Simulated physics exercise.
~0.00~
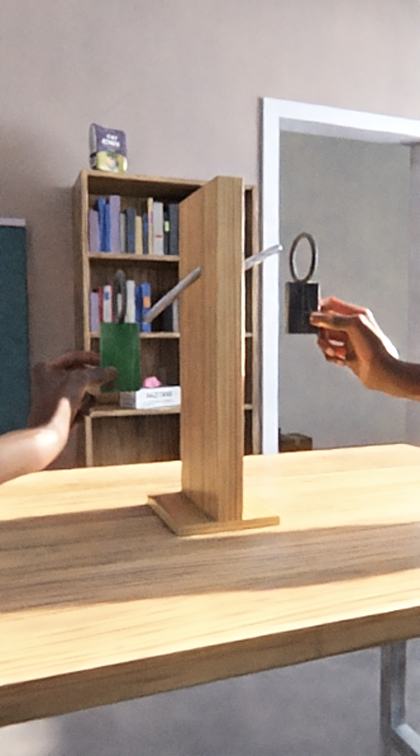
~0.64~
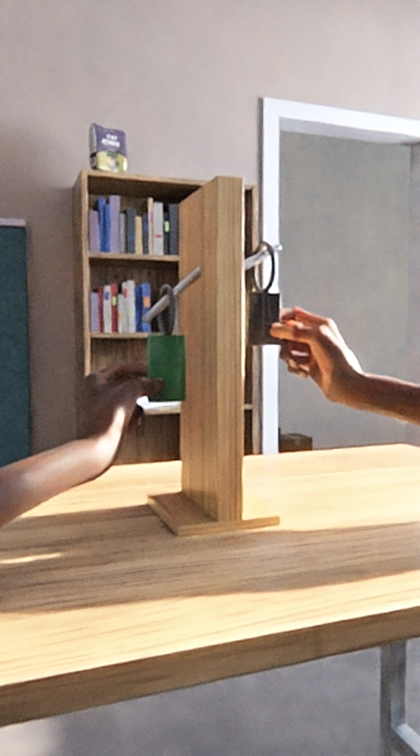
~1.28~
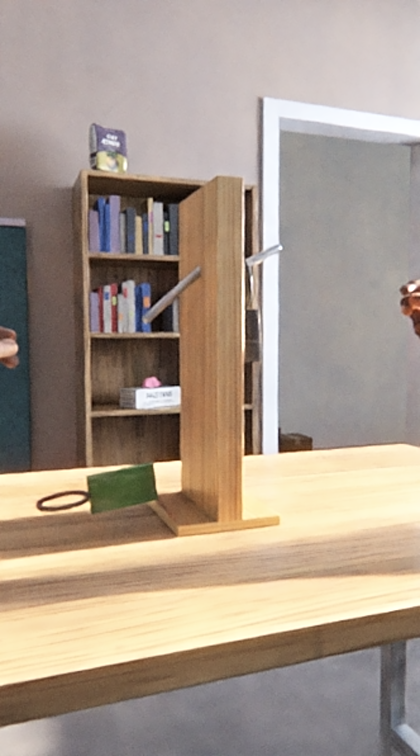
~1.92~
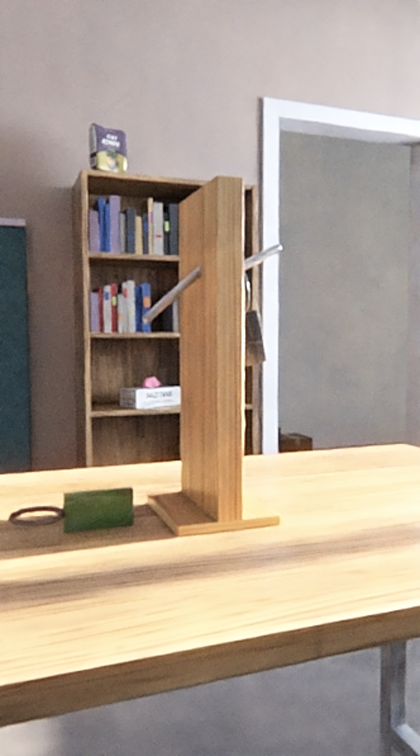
The clip opens with a hand on each side of an upright wooden stand on a table, the left one holding a green tag by its body and the right one a black tag, both with rings on top. The hands bring the tags inward toward the slanted metal pegs on either side of the post. Then both hands let go and draw back. The green tag drops toward the tabletop, tipping onto its side, while the black tag stays up on the right. Finally, the green tag lies on the table left of the stand, and the black tag hangs from its peg, tilted slightly.
